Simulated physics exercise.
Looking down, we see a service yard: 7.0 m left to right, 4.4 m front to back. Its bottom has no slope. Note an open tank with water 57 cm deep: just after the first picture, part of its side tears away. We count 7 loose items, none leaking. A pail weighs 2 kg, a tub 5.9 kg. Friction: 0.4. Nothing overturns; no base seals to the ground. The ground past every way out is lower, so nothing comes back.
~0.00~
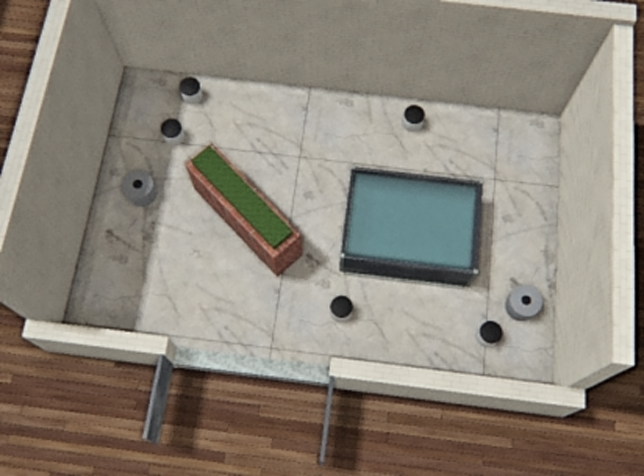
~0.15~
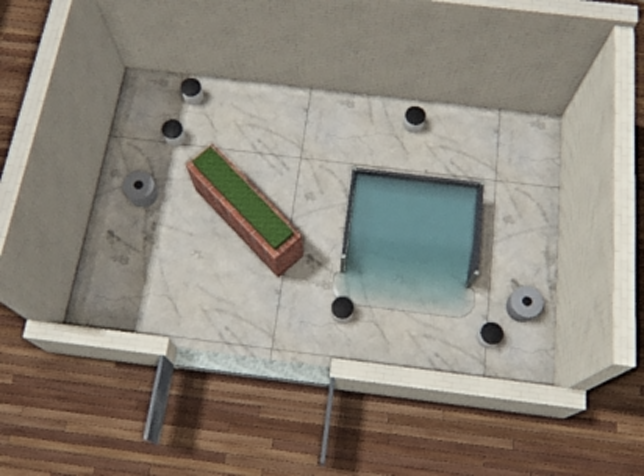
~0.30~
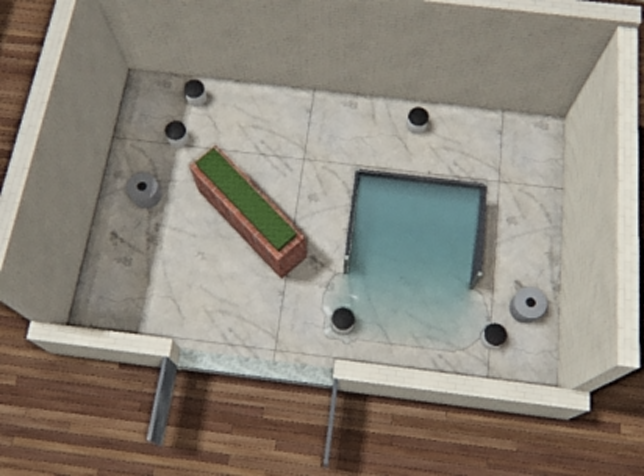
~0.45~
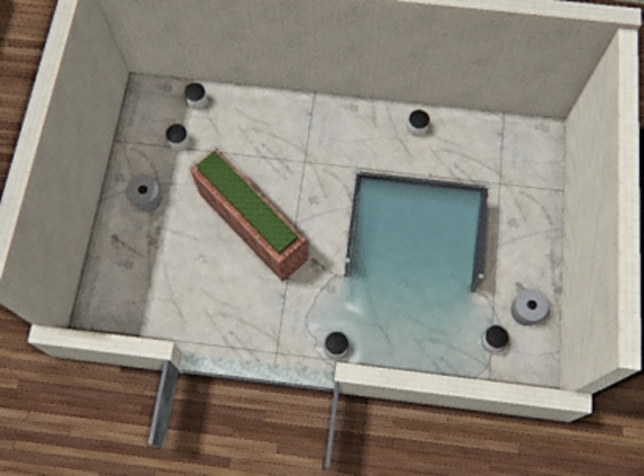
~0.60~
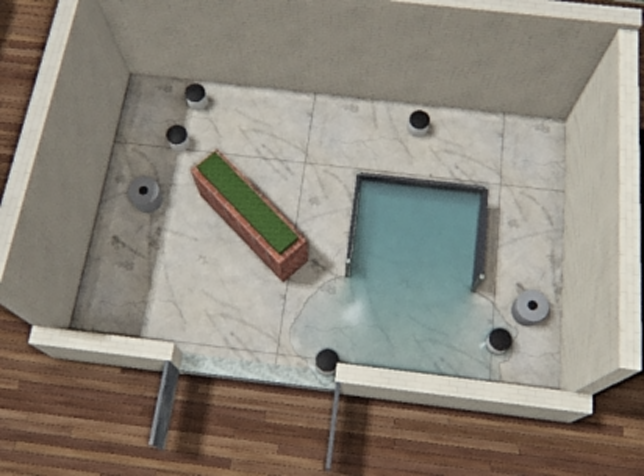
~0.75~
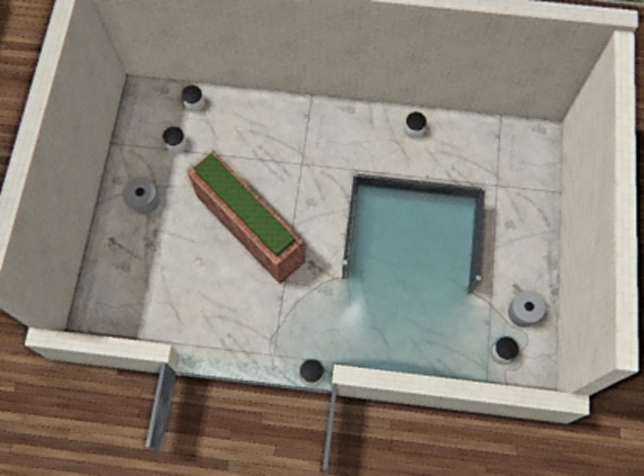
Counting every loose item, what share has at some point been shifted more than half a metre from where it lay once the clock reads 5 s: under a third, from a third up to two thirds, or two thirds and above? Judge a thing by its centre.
Centre band.
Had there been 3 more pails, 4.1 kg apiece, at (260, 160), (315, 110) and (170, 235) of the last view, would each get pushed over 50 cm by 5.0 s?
Answers in order are does not cross, does not cross and does not cross.
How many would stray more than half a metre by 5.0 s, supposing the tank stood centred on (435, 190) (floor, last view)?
Result: 3.
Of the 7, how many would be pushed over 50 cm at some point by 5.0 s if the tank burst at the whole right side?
Then it comes to 6.
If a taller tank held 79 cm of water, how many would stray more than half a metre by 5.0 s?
Then it comes to 4.
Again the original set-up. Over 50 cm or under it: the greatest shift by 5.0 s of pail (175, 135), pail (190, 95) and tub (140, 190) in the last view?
Well, in turn that's not reaching it, not reaching it, not reaching it.
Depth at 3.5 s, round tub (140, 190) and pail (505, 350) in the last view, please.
Roughly 1 and 3 cm.
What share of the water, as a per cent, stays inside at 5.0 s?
Roughly 82 percent.
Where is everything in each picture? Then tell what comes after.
In the first picture, a pail at (342, 307) rests on the ground; a pail at (491, 332), on the bottom; water covers 2.3 m2; 0 of 7 have shifted.
In the second picture, a pail at (342, 307) rests on the ground; a pail at (492, 333), on the bottom; 3.2 m2 under water; 0 of 7 have shifted.
In the third picture, a pail at (343, 319), on the bottom, 15 cm from its start; a pail at (496, 334), on the bottom; 4.2 m2 under water; 1 of 7 have shifted.
In the fourth picture, a pail at (337, 343) rests on the ground, 48 cm from its start; a pail at (497, 337), on the bottom; 5.5 m2 under water; 1 of 7 have shifted.
In the fifth picture, a pail at (327, 360), on the bottom, 74 cm from its start; a pail at (501, 339) rests on the ground, 5 cm from its start; water covers 6.1 m2; 1 of 7 have shifted.
In the sixth picture, a pail at (312, 371), on the bottom, 92 cm from its start; a pail at (507, 348), on the bottom, 21 cm from its start; 6.7 m2 under water; 2 of 7 have shifted.
After 1.1 s 2 of 7 are over 50 cm from their spots; 0 afloat.
After 2.2 s 2 of 7 are over 50 cm from their spots; 1 afloat.
After 3.5 s 3 of 7 are over 50 cm from their spots; 0 afloat.
After 5.0 s 4 of 7 are over 50 cm from their spots, and 4 have been at some point; 2 afloat.
